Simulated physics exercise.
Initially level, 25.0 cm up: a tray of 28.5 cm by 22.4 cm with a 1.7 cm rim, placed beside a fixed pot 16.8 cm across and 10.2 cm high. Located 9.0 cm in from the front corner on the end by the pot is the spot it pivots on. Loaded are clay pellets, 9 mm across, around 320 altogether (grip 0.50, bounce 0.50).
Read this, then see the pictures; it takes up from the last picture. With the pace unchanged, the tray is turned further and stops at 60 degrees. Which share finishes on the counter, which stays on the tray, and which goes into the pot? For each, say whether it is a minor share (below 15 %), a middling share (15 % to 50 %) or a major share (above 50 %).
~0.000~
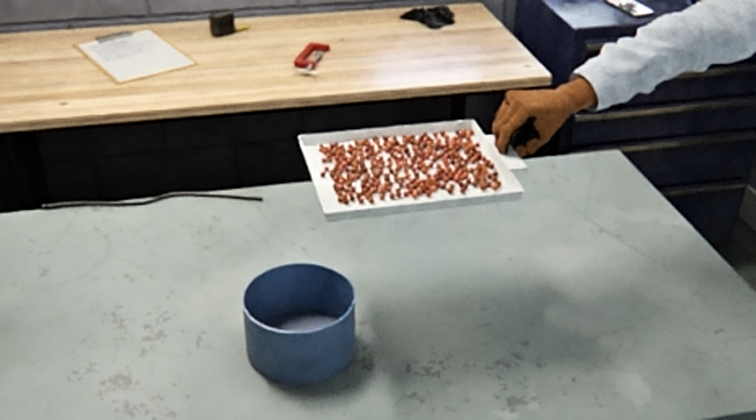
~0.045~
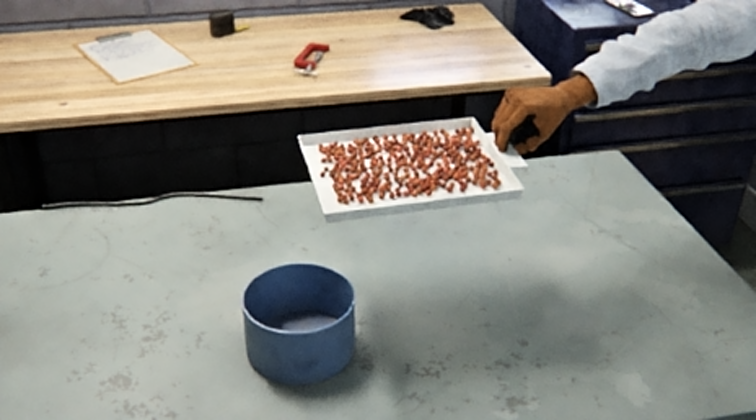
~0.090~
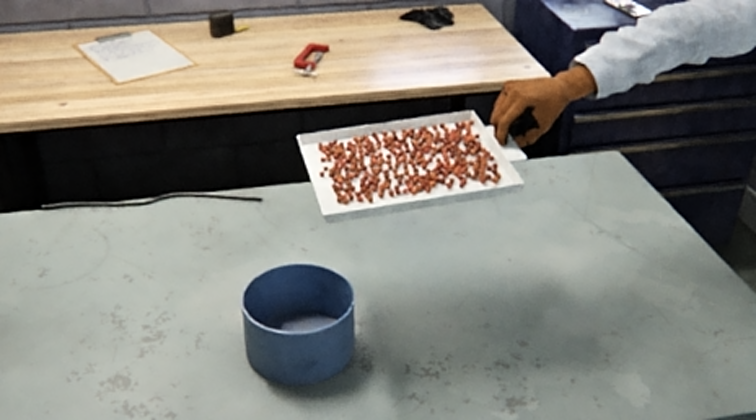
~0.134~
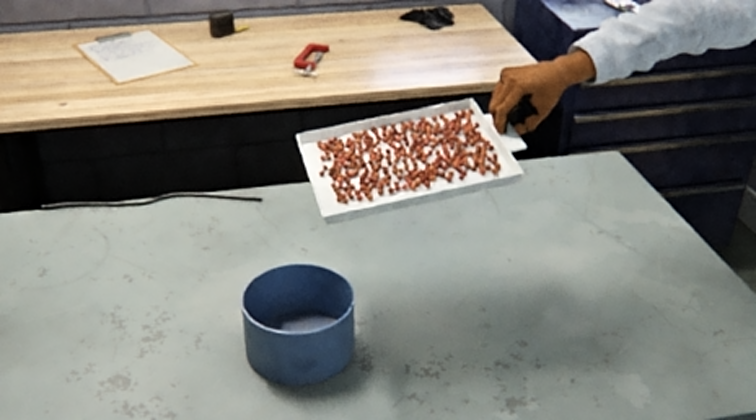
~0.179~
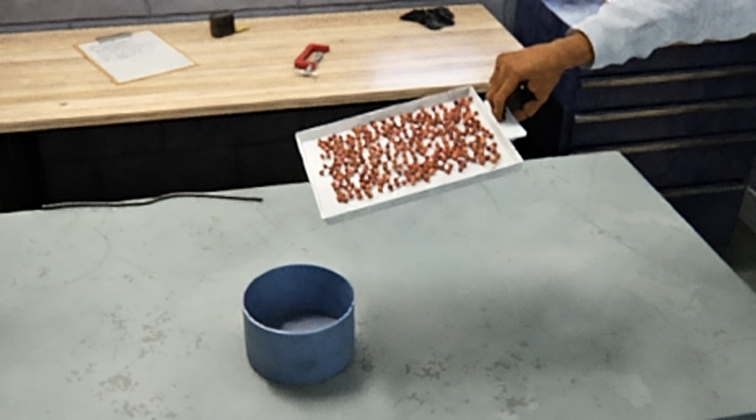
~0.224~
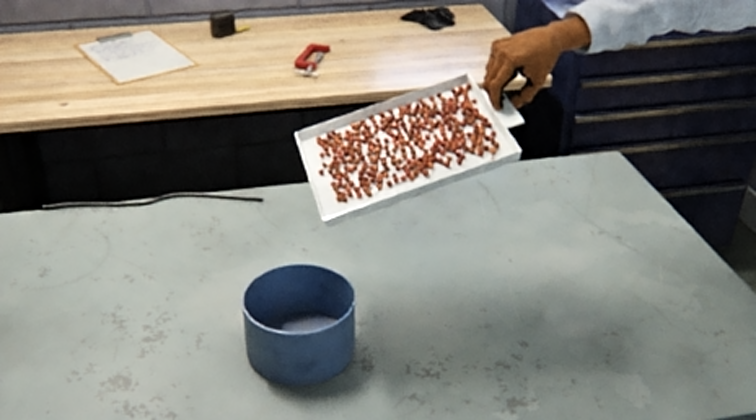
Counter: A little. Left on the tray: The greater portion. Pot: A fair amount.
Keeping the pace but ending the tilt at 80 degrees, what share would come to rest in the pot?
Around 30 %, I reckon.
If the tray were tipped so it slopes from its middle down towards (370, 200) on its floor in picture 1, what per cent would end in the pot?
Something like 25 in a hundred.
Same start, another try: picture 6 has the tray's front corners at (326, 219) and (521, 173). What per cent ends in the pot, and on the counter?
Final per cent - pot 10, counter 0.
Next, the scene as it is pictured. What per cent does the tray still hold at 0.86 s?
About 70 per cent.
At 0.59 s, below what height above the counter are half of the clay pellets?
The halfway line is at about 30 cm.
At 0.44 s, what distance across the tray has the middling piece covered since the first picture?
By then it sits near 3 cm from where it began.
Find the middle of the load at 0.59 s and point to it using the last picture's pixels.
Expected load position: Near (336, 158).
After 0.44 s, tilt 39 degrees; the tray holds 100 %, the pot 0 %.
After 0.59 s, tilt 54 degrees; the tray holds 100 %, the pot 0 %.
Then, at 0.86 s, tilt 60 degrees; the tray holds 70 %, the pot 10 %.
At rest (1.8 s), counter 10 %, tray 65 %, pot 25 %.
